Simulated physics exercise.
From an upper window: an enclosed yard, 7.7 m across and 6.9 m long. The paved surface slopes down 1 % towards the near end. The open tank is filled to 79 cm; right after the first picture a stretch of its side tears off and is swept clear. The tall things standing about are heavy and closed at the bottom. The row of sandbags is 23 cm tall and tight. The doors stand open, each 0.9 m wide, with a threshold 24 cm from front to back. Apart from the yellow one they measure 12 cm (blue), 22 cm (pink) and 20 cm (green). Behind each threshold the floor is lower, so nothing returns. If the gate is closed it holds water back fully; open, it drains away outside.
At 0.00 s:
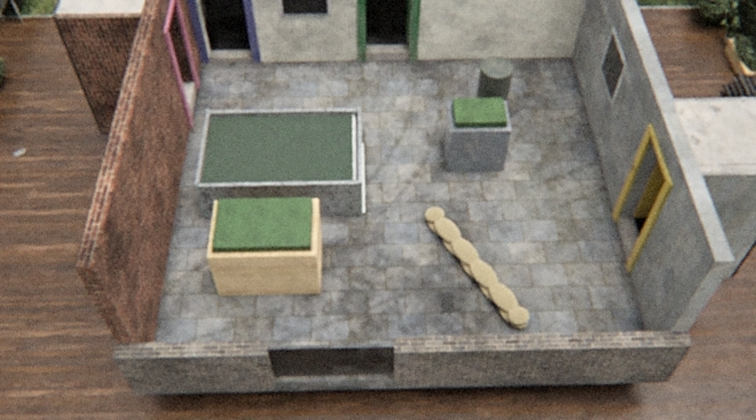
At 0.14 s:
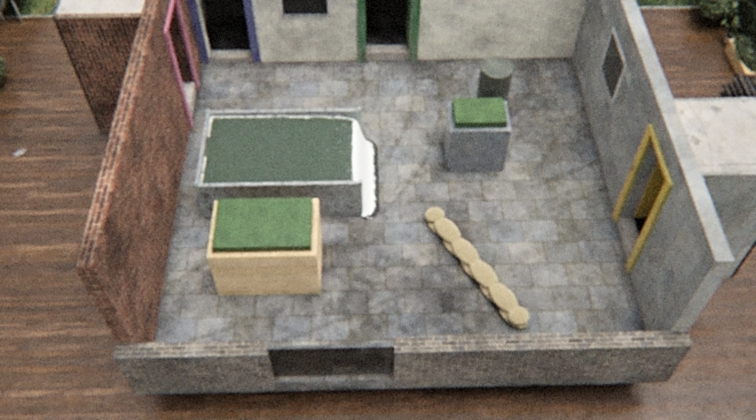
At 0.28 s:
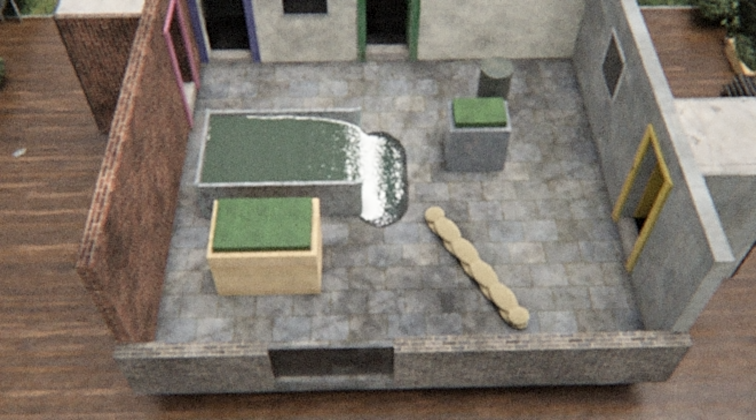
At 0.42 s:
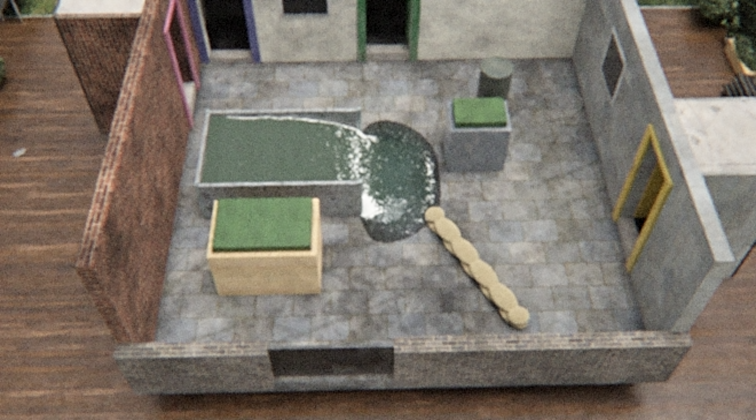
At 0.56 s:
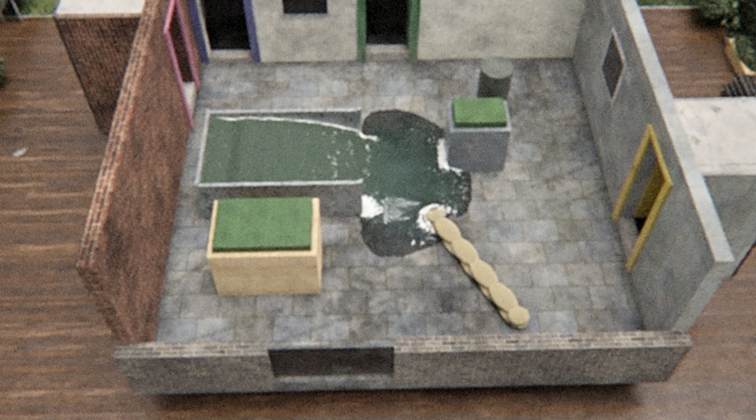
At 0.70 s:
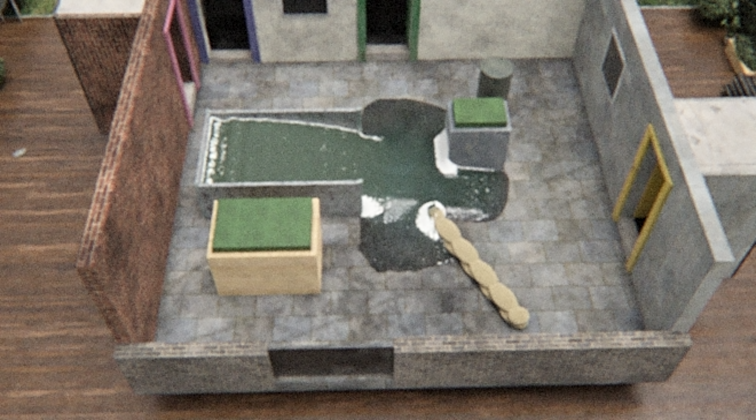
Dark green water pouring from the right side of an open tank, spreading across a walled paved yard around a grey block and a knobbly beam.
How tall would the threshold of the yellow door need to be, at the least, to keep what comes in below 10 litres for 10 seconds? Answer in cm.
Close to 22 cm is just enough.
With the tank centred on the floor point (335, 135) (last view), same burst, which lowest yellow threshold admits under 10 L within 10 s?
Then roughly 14.5 cm.
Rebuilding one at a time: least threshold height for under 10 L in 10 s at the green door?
About 9.5 cm at green.
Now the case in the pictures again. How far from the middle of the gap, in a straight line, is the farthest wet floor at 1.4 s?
Some 4.6 m out.
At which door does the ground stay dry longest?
The pink one.
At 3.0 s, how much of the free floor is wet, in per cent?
About 55 per cent.
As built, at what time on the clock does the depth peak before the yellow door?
Near 2.6 s.
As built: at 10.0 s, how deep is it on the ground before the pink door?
Some 10.0 cm.
After 1.4 s water covers 30 % of the floor, deepest (48 cm) near (439, 166); it has not reached the yellow door.
After 3.0 s water covers 55 % of the floor, deepest (39 cm) near (634, 359); 23 cm at the yellow door, 17 litres in over its 19 cm threshold.
After 10.0 s water covers 95 % of the floor, deepest (18 cm) near (622, 359); 13 cm at the yellow door, 24 litres in over its 19 cm threshold.
At the yellow door as built, the water arrived by 1.5 s and peaked near 25 cm at 2.6 s.
Run again over the same 10 s with other heights there, 31 litres in over 18 cm, 2 litres over 24.5 cm. The limit of 10 litres is kept from about 22 cm up.
